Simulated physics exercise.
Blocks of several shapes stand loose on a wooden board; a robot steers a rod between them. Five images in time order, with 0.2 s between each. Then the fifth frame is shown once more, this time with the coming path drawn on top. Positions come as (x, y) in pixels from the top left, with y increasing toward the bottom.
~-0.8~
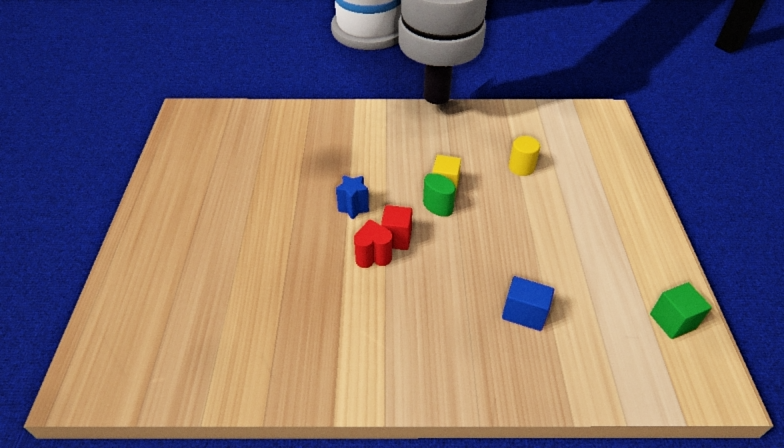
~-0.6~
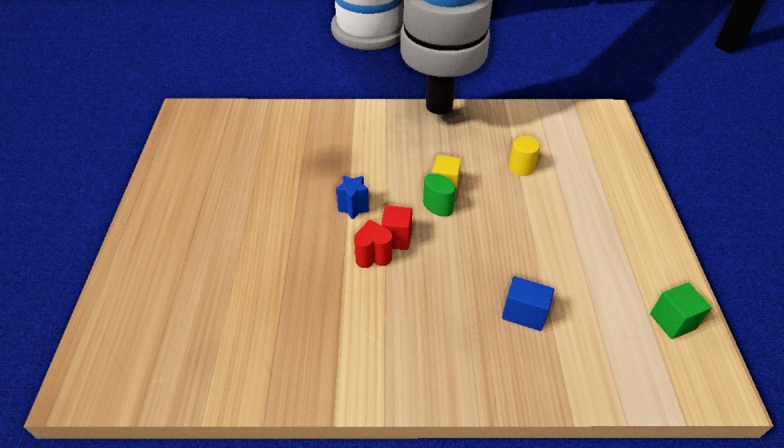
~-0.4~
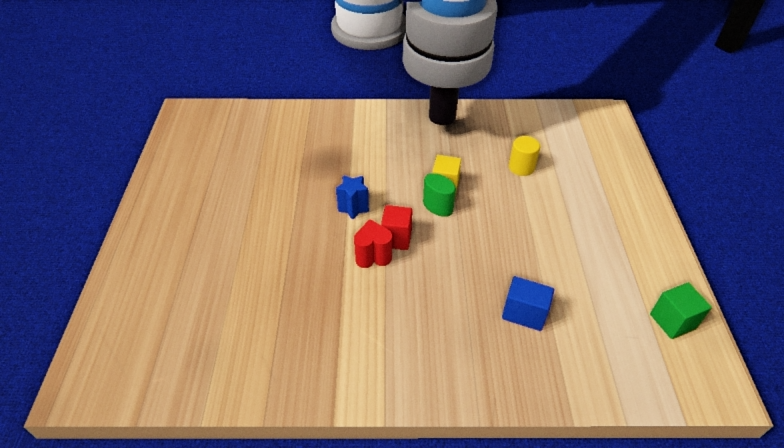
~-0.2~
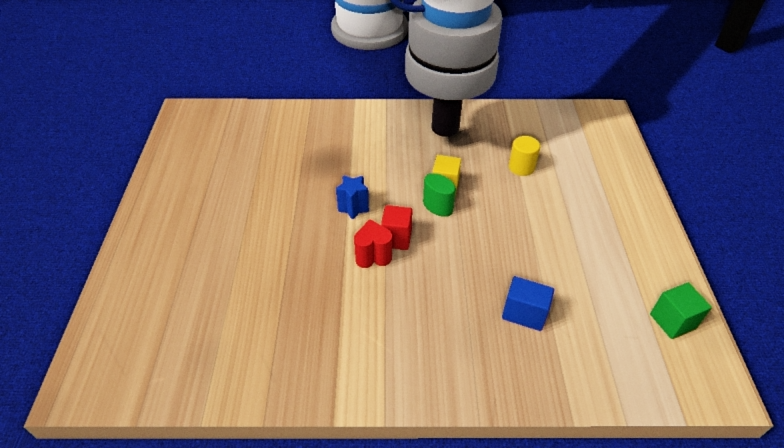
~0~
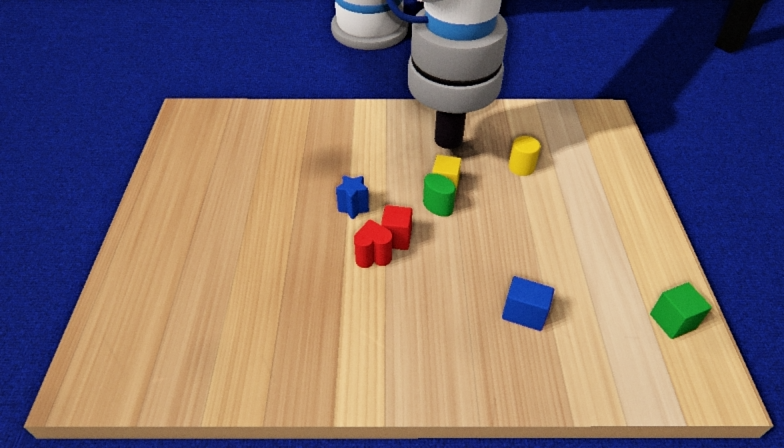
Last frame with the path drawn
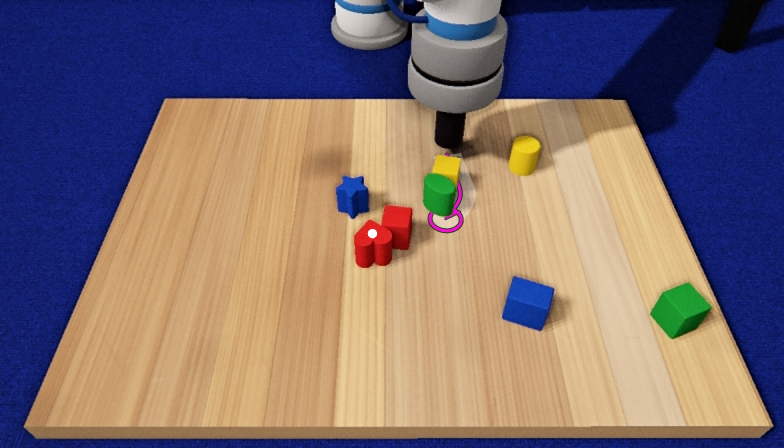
The footage shows a robot arm moving its dark rod a short way down over a wooden board, drawing near a yellow square block beside a green one, while all the red, blue, green and yellow blocks stay still.
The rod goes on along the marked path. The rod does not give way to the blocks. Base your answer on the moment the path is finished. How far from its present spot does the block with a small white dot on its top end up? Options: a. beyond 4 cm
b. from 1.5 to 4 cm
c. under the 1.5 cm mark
b
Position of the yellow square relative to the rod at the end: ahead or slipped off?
The rod pushes it to the end.
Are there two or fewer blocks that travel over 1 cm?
No
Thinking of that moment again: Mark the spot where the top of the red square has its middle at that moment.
Expect it around (387, 229).
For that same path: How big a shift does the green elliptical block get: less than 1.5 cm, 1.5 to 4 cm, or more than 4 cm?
It ends over 4 cm away.
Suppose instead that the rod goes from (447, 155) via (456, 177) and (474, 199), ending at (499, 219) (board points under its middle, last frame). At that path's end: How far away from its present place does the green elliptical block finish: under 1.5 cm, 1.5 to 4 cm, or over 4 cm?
Distance: Between 1.5 and 4 cm.
Path on the board, from (447, 155) by way of (455, 176) and (460, 198) to (446, 219); the dot is on the red heart block.
On the path given first. One third of the way, rod at (457, 161); green elliptical block at (438, 185); yellow square at (446, 169), turned 20° clockwise.
Two thirds of the way, rod at (462, 183); green elliptical block at (426, 202), turned 15° clockwise; yellow square at (444, 190), turned 45° clockwise.
At the end, rod at (447, 204); red heart block at (355, 239), turned 15° anticlockwise; red square at (387, 229), turned 65° clockwise; green elliptical block at (417, 229); yellow square at (432, 213), turned 30° clockwise.
